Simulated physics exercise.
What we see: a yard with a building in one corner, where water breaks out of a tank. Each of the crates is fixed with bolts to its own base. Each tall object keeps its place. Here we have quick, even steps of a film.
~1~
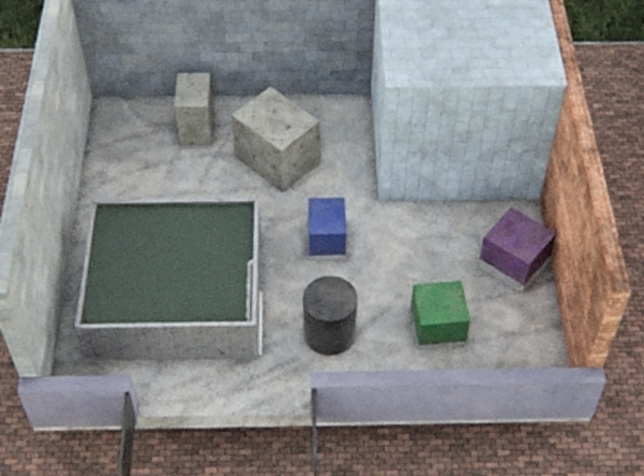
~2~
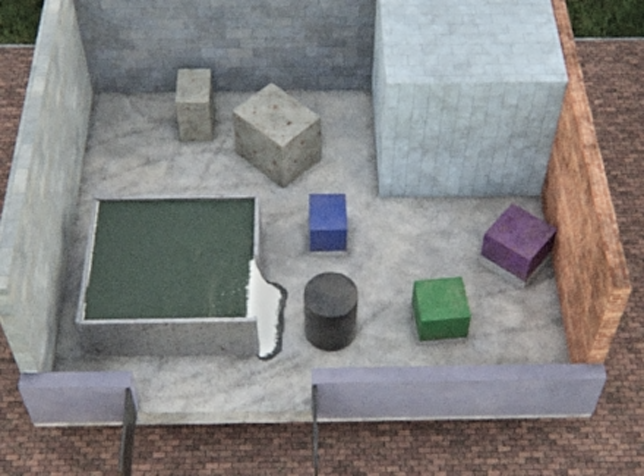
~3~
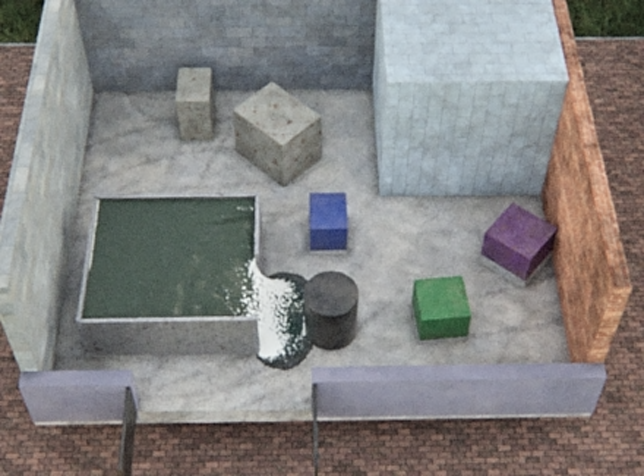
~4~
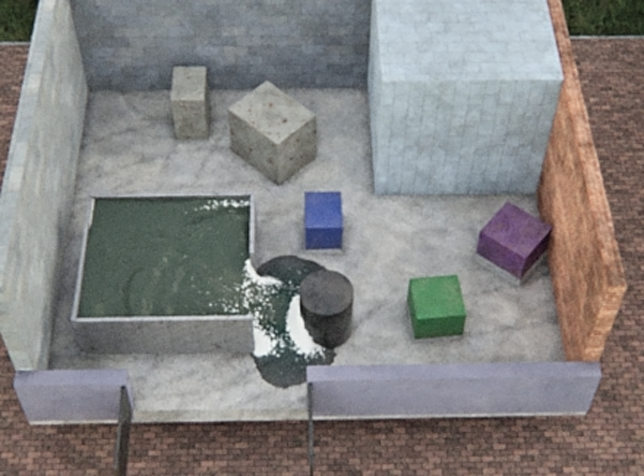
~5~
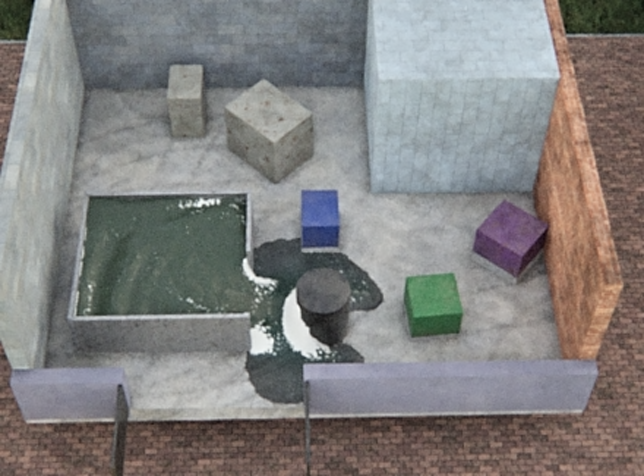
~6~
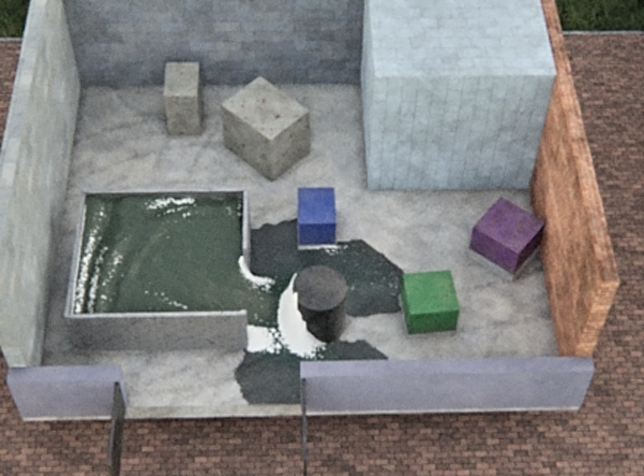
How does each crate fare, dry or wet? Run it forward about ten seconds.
Outcome: The green crate is lapped by the water. The purple crate is lapped by the water. The blue crate is lapped by the water.
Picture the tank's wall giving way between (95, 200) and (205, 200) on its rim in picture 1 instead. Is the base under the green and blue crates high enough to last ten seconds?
In that case the green crate is flooded and the blue crate is flooded.
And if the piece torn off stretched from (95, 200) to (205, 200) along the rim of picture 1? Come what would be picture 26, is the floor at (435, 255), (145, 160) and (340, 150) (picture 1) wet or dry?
Well, the first one's left untouched, the second's sodden, and the third's sodden.
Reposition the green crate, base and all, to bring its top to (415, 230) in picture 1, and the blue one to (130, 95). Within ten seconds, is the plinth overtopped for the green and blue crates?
Ten seconds on, the green crate has been flooded, but the blue crate is still clear.
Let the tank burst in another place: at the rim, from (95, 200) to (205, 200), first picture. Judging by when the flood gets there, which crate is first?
That would be the one in blue, reached first.
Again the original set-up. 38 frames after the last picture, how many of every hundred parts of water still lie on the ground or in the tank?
I'd put it at about 84 per cent.
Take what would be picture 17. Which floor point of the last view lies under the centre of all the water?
Roughly at (243, 289).
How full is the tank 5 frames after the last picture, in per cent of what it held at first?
My reading: Near 74 %.
A moment on, water covers 30 % of the floor; the green crate water round its plinth, the purple crate water round its plinth, the blue crate water round its plinth.
Next, water covers 45 % of the floor; the green crate water round its plinth, the purple crate water round its plinth, the blue crate water round its plinth.
Then, water covers 55 % of the floor; the green crate water round its plinth, the purple crate water round its plinth, the blue crate water round its plinth.
Later, water covers 70 % of the floor; the green crate water round its plinth, the purple crate water round its plinth, the blue crate water round its plinth.
In the end, water covers 95 % of the floor; the green crate was topped, the purple crate was topped, the blue crate was topped.
